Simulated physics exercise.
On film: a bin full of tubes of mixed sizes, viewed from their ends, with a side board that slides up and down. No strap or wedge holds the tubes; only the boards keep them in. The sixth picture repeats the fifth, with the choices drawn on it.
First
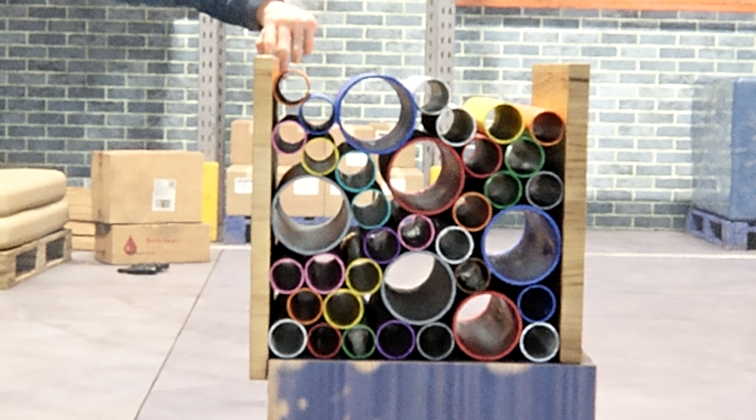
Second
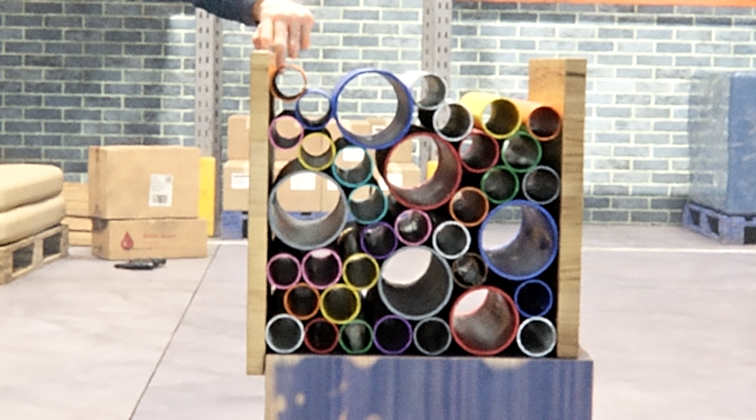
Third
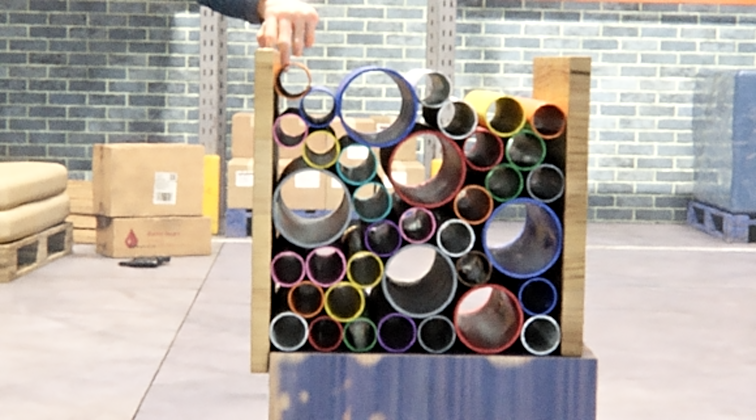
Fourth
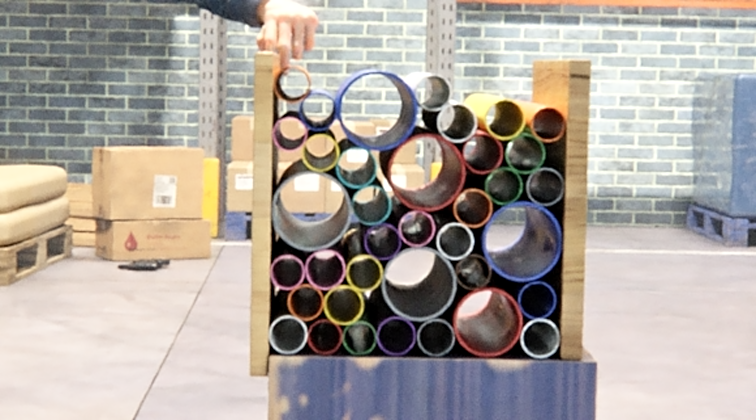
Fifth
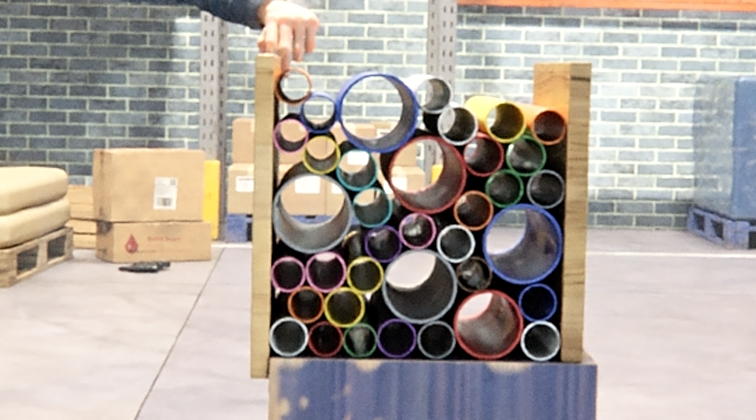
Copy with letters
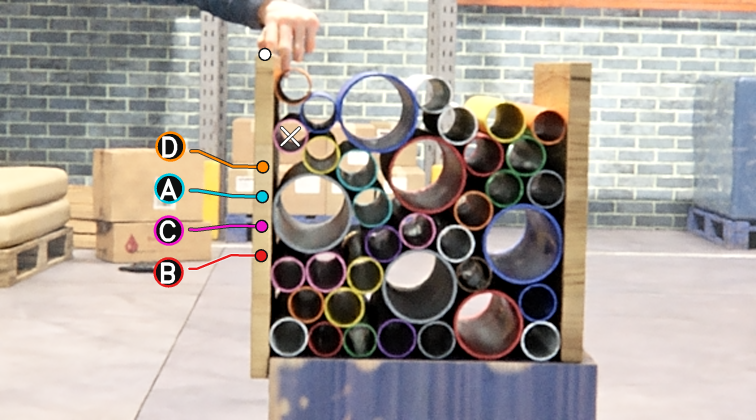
A hand barely moves at the top left of a bin of mixed-size tubes, which stay still.
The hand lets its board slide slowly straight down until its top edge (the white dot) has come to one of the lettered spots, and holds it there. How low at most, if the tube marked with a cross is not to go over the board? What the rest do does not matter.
Stop at D.
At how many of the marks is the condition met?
One of them.
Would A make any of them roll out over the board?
Yes, at A.
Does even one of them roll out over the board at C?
At C: Yes.
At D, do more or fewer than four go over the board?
At D, fewer than four.
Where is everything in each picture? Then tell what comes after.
The first picture shows a white tube (287, 338); a red tube (487, 326); a pink tube (324, 273).
The second picture shows a pink tube (321, 268); a blue tube (518, 240).
The third picture shows a turquoise tube (372, 202); a yellow tube (321, 150).
The fourth picture shows a green tube (525, 154); a white tube (433, 93).
The fifth picture shows side board (267, 203); a white tube (288, 336); a red tube (488, 324).
On the marked copy, A at (262, 197); B at (261, 256); C at (262, 227); D at (263, 167); the cross at (291, 136); the white dot at (265, 54).
With D. Early on, top of the board (274, 108).
Further on, top of the board (273, 167).
At the end, top of the board (273, 167), two out over the board, the crossed one still inside.
As for the rest, A lets the crossed one out; B lets the crossed one out; C lets the crossed one out.
